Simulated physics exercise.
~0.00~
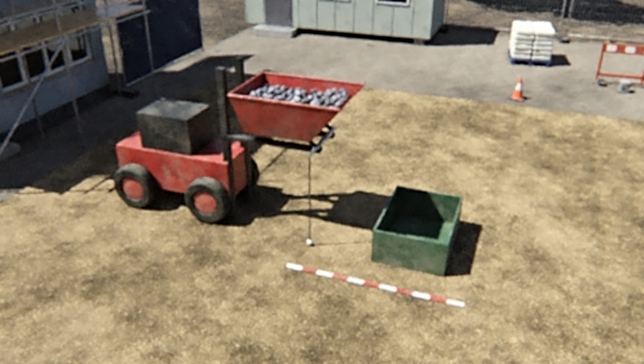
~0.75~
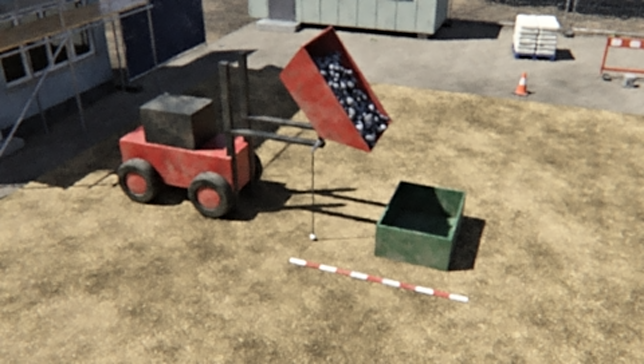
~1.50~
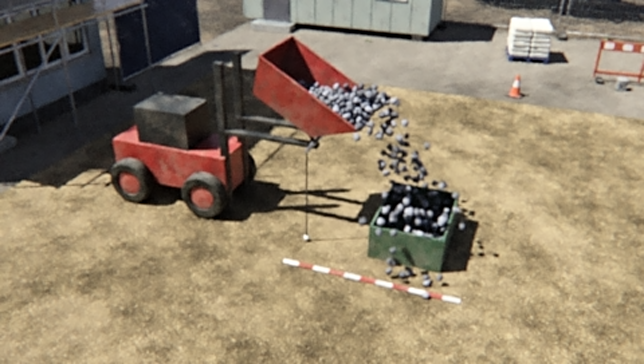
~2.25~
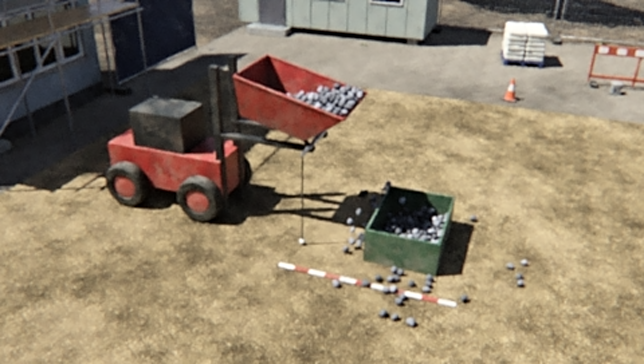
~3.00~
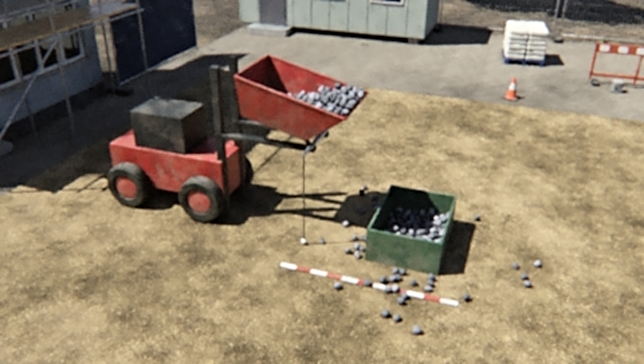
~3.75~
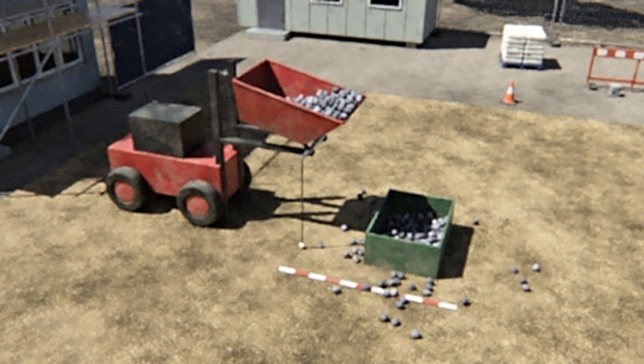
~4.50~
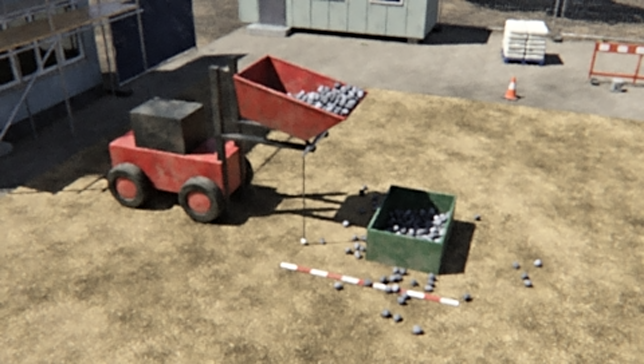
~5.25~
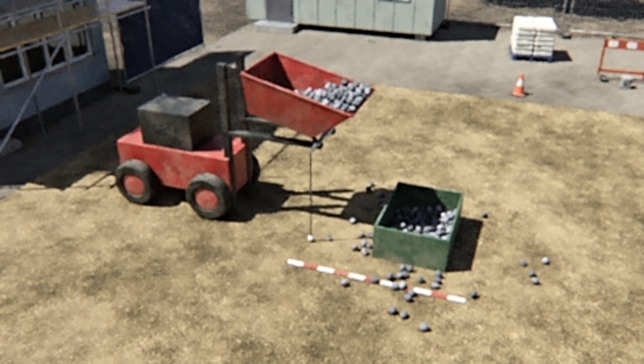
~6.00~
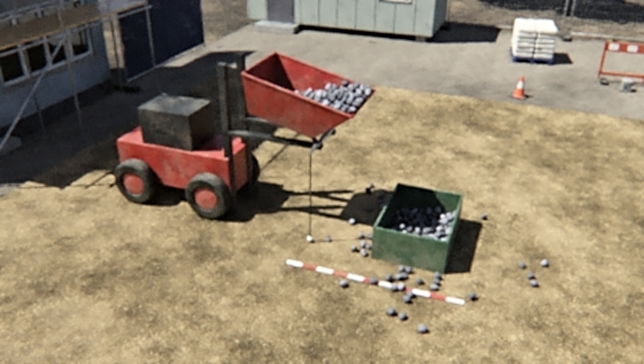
A red fork truck with a raised red skip of grey cobbles stands at the left of a dry, straw-coloured yard, seen from above by a gently swaying camera. A green open bin sits to its right behind a red and white striped staff, with pale cabins, a cone and a barrier beyond. The skip tips steeply to the right, and stones pour over its lip into the bin, some spilling onto the ground. It then swings back to a shallow tilt and stays still. Most cobbles remain in the skip, a smaller share lies in the bin, and a few are scattered around it.
